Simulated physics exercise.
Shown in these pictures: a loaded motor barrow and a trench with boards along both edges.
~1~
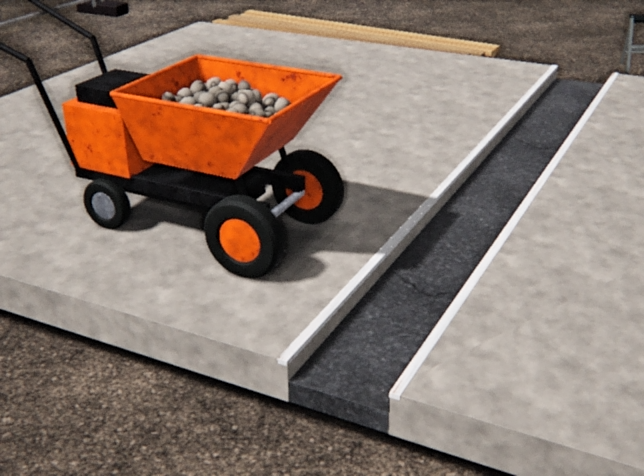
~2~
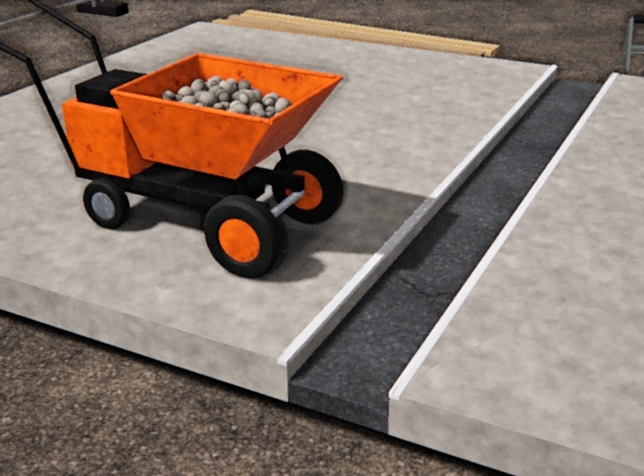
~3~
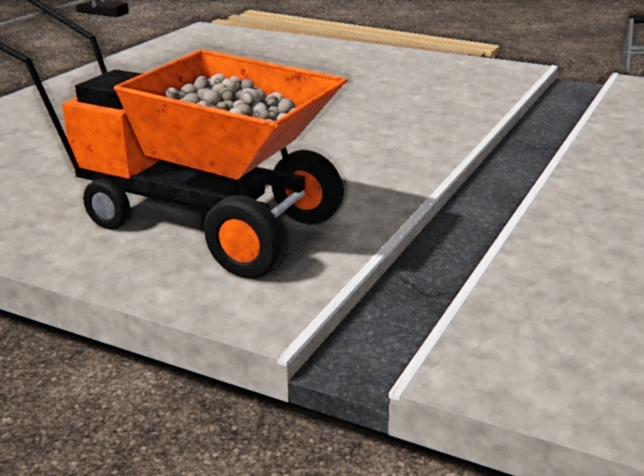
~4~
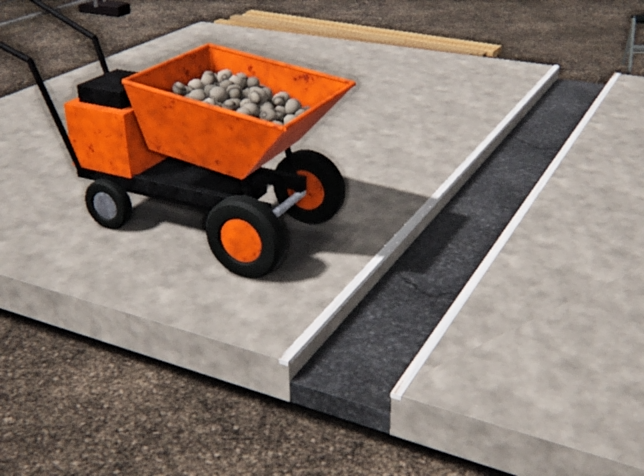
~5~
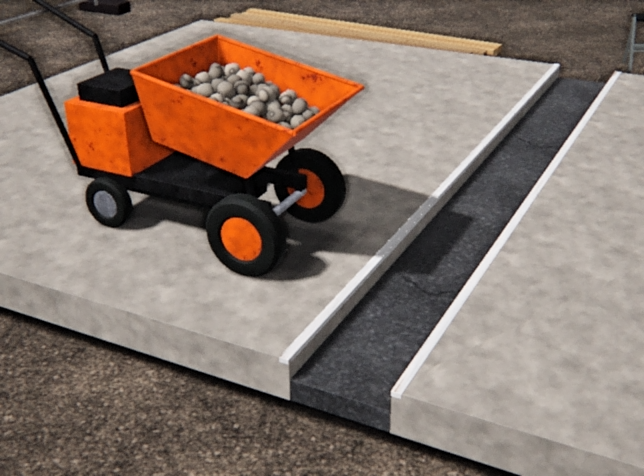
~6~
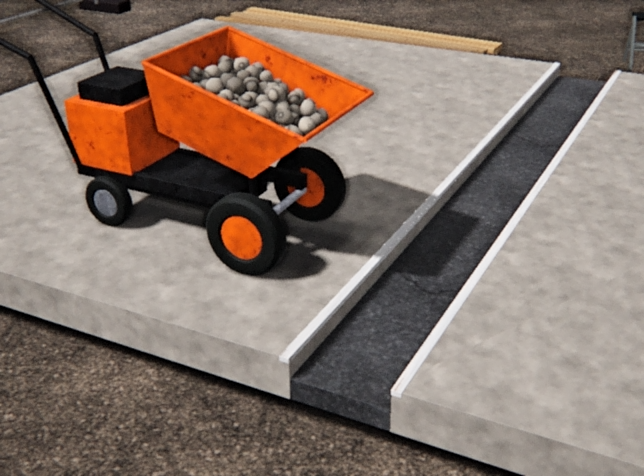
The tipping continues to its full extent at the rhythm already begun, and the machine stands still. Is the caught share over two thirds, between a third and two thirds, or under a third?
I expect the trench to receive above two thirds of the load.
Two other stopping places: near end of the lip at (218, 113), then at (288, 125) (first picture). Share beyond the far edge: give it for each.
Roughly 0 per cent, then roughly 30 per cent.
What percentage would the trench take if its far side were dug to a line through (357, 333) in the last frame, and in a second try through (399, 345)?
The first gives 0 %, the second 60 %.
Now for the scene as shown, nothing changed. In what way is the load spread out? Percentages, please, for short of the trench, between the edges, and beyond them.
I'd put short at close to 0, between at close to 85 and beyond at close to 15 per cent.
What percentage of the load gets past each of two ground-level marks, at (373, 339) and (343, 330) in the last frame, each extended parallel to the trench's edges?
In order: 60 per cent, then 90 per cent.
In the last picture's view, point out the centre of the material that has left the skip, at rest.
Somewhere around (430, 278) in the final view.
Soon, skip tipped steeply; all in the skip.
A while on, skip tipped right over; nearly all in the skip; a stray few in or heaped over the trench; a stray few falling.
Towards the end, skip tipped right over; about a quarter in the skip; about two thirds in or heaped over the trench; a small part beyond it.
Finally, skip tipped right over; most in or heaped over the trench; a small part beyond it.
